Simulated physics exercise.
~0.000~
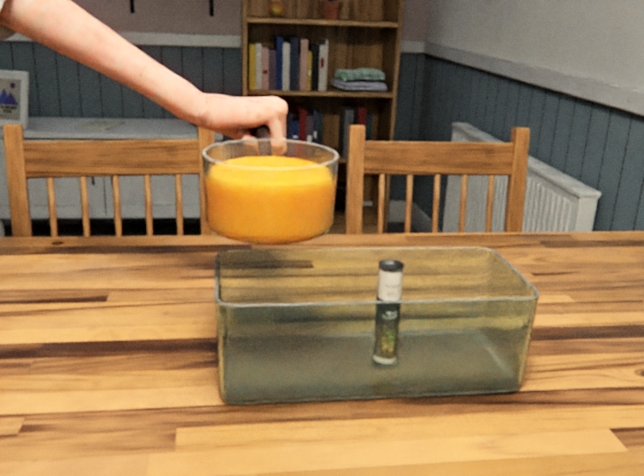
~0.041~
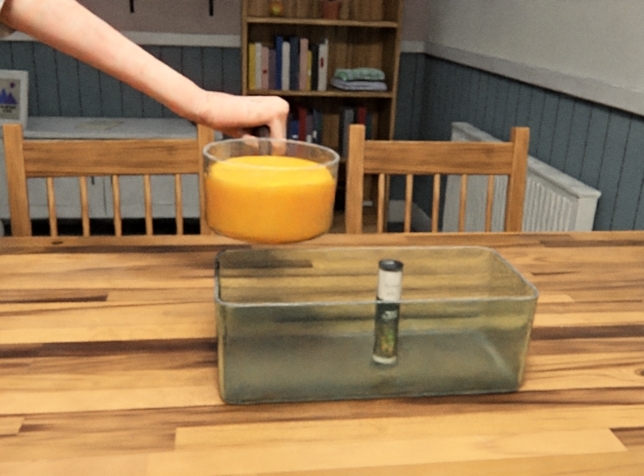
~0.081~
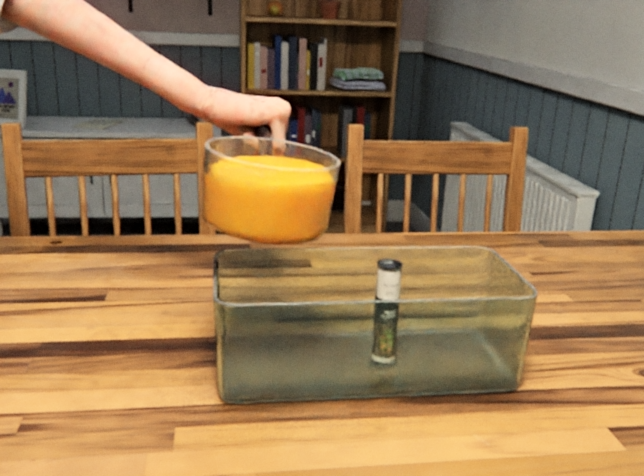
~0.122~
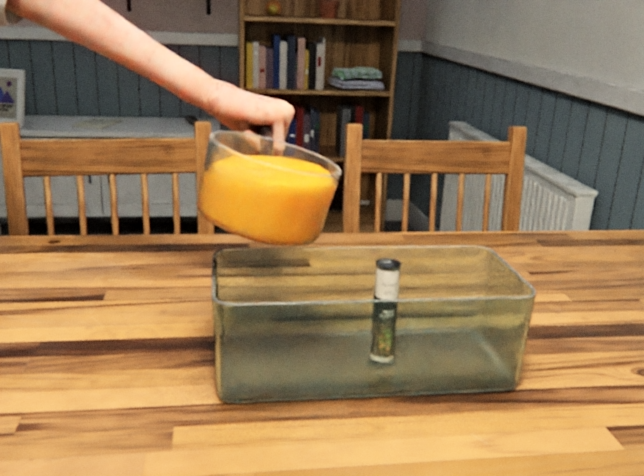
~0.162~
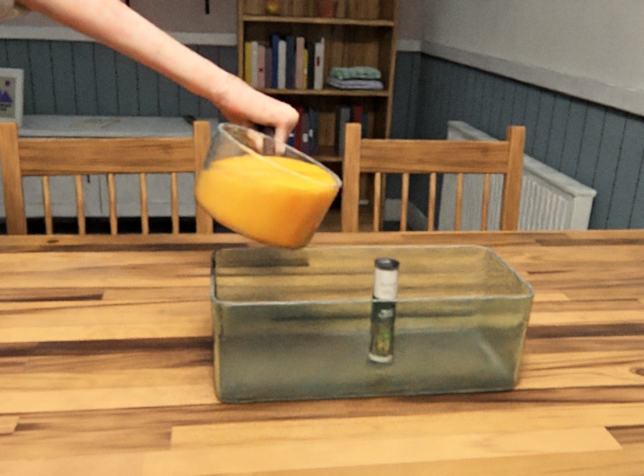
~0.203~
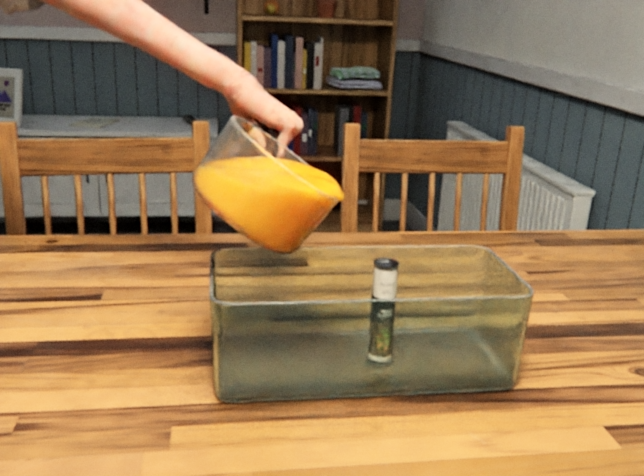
A hand tilts a glass pot of orange liquid rightward above a long glass basin.
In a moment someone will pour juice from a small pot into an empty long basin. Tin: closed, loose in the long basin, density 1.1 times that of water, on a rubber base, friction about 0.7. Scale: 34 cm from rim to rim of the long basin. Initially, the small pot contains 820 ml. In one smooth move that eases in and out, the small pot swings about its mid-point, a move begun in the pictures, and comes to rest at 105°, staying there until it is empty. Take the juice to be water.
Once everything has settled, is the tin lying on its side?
Yes.
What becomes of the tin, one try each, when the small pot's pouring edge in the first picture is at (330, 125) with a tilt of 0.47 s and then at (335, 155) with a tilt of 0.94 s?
First it falls; then it falls.
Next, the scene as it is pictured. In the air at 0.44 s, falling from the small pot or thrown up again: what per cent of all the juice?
Roughly 28 percent.
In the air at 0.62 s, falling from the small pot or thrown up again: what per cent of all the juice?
Some 4 per cent.
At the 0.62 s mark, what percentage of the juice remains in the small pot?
6 %.
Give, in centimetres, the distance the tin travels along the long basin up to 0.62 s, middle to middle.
Estimate: Around 2 cm.
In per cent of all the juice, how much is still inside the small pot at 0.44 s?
Roughly 28 %.
After 0.44 s the tilt is 101° and 29 per cent is still to pour; the tin stands where it began.
After 0.62 s the tilt is 105° and 6 per cent is still to pour; the tin leans 10°.
After 0.81 s the tilt is 105° and 1 per cent is still to pour; the tin leans 39°.
After 1.01 s the tilt is 105° and 0 per cent is still to pour; the tin lies on its side.
In the end the tin lies on its side.
